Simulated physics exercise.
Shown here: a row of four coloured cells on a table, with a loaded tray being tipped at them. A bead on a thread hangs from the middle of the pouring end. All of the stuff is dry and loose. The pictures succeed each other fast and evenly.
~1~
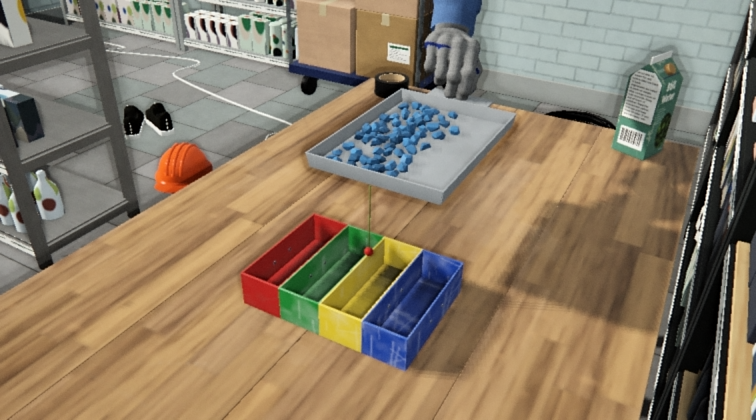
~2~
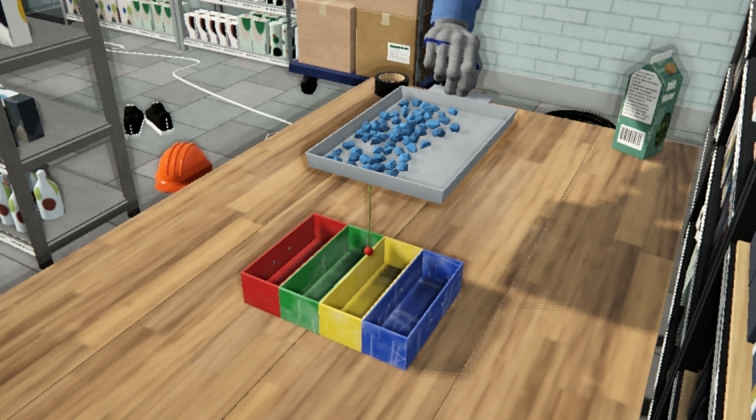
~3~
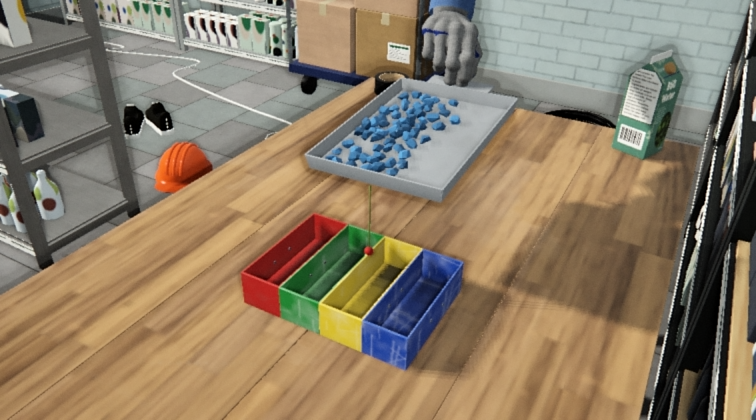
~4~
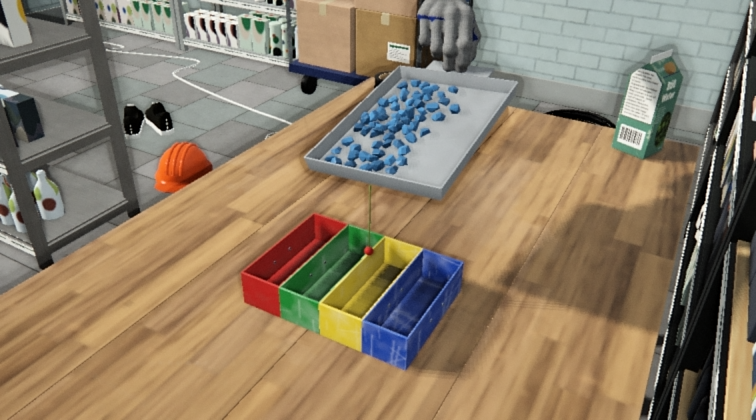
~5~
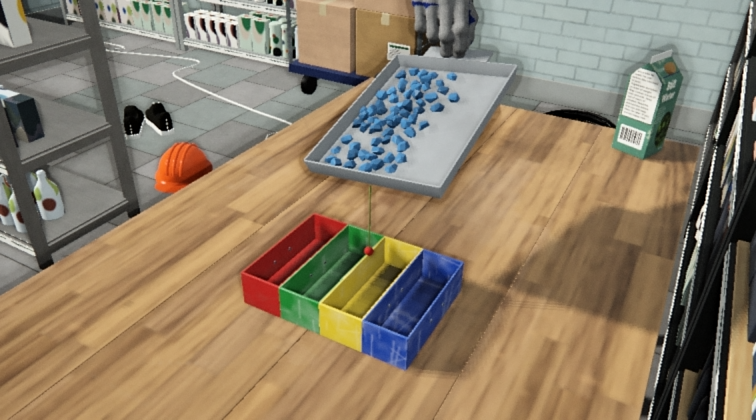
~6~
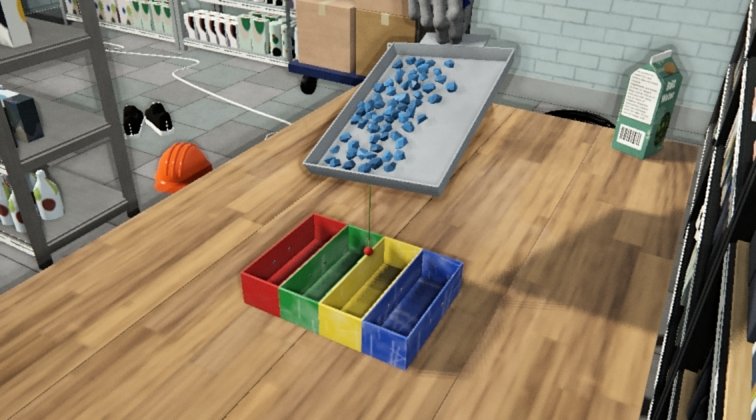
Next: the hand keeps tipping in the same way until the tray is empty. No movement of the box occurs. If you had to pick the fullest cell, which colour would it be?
It would be red.
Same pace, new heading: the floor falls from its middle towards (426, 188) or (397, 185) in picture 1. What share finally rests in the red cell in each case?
About 0 % and about 0 %.
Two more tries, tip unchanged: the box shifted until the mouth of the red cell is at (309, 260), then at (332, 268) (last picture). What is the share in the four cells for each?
Near 90 % and 30 %.
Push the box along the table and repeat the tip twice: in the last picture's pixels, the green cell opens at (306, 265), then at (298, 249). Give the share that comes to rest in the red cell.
First placement: Some 10 %; second placement: Some 0 %.
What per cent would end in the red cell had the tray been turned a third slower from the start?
That works out at about 50 percent.
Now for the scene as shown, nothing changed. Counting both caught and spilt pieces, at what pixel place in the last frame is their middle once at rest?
I'd put the middle somewhere around (300, 284).
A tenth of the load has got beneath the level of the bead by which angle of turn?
About 80°.
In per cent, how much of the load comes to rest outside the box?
I'd say around 0 per cent.
Soon after the last picture, tray tipped steeply; nearly all on the tray; a stray few falling or outside the box.
A little later, tray tipped past a quarter turn; about a quarter on the tray; about half in the red cell; about a quarter in the green cell; a stray few in the yellow cell; a small part falling or outside the box.
Later still, tray tipped past a quarter turn; about two thirds in the red cell; about a third in the green cell; a stray few in the yellow cell.
At rest, tray tipped past a quarter turn; about two thirds in the red cell; about a third in the green cell; a stray few in the yellow cell; none in the blue cell.
